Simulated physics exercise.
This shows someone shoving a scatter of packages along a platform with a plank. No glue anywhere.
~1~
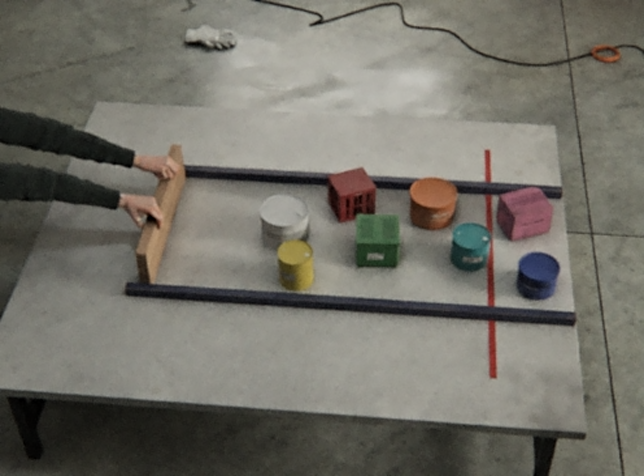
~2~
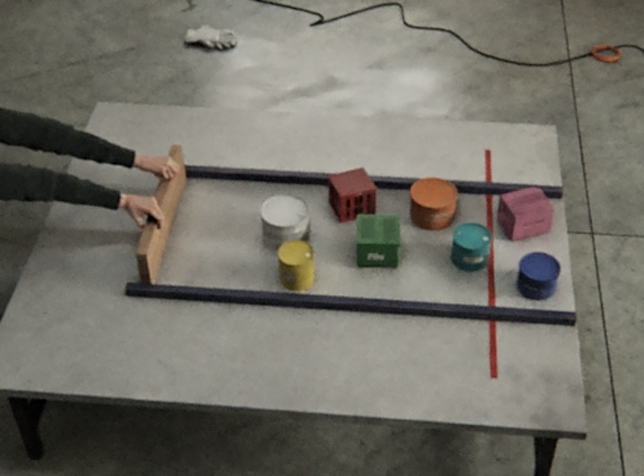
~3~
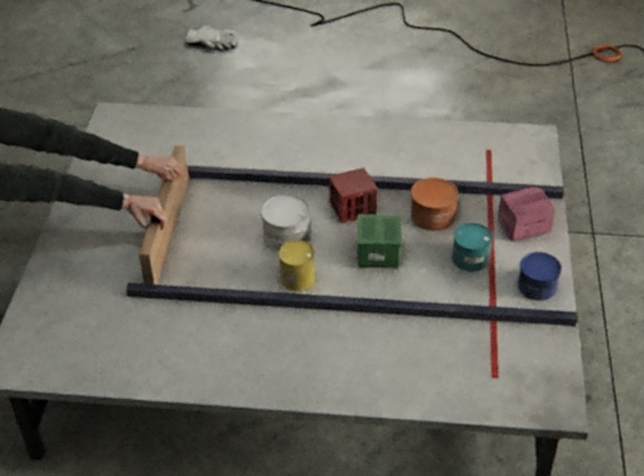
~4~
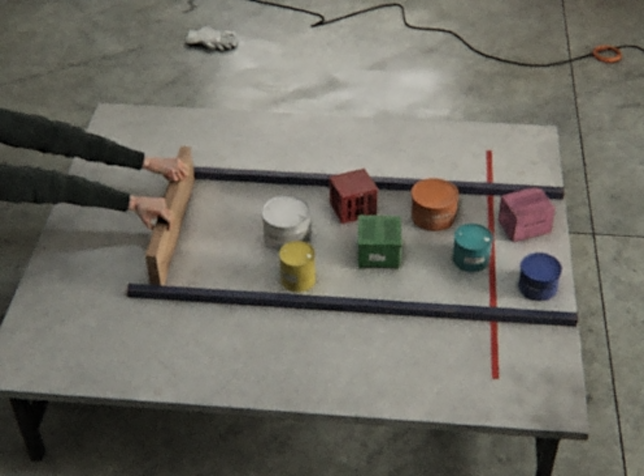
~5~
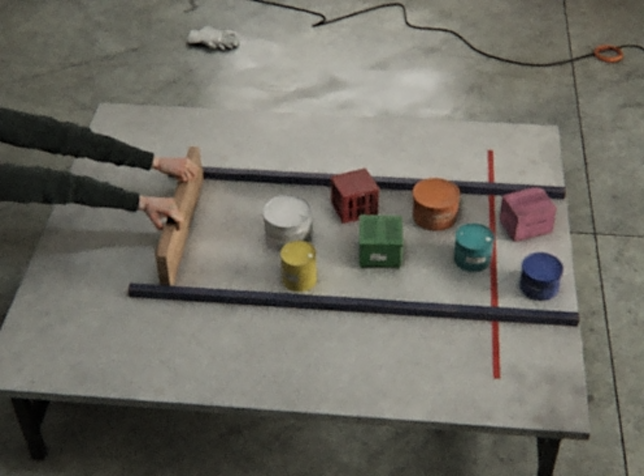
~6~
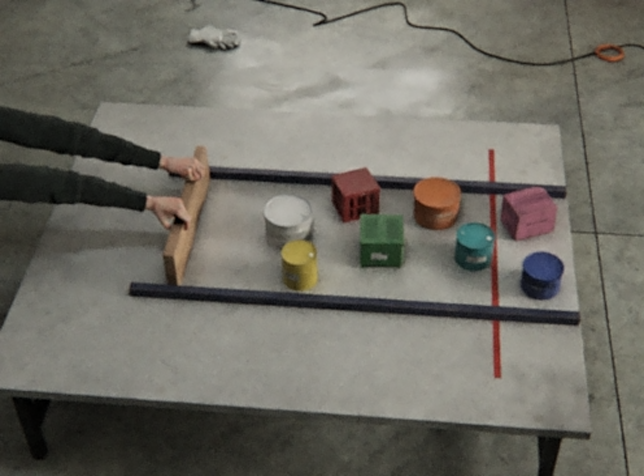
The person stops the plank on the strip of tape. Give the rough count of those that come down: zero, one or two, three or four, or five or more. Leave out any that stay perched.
The number that fall off is one or two.
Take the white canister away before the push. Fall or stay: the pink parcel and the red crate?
The pink parcel goes over, the red crate stays on.
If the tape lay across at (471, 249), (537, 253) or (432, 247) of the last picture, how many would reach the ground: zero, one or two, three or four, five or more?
In that order: 1 or 2; five or over; no fall at all.
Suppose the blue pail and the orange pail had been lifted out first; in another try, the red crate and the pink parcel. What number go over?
It would be 0 and 1.
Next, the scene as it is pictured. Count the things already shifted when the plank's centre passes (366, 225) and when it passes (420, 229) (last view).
The counts are 5 and 7.
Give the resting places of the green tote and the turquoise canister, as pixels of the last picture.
The green tote at (544, 266), the turquoise canister at (565, 243).
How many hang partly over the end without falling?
The number is 2.
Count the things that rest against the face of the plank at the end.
That makes 3.
Early on, none off yet; blue pail at rest near (542, 276); pink parcel at rest near (528, 213); turquoise canister at rest near (475, 247).
A while later, none off yet; blue pail at rest near (542, 276); pink parcel travelled a little near (549, 216); turquoise canister travelled about its own width near (509, 241).
Finally, the number that fall off is one or two; lost, pink parcel and blue pail.
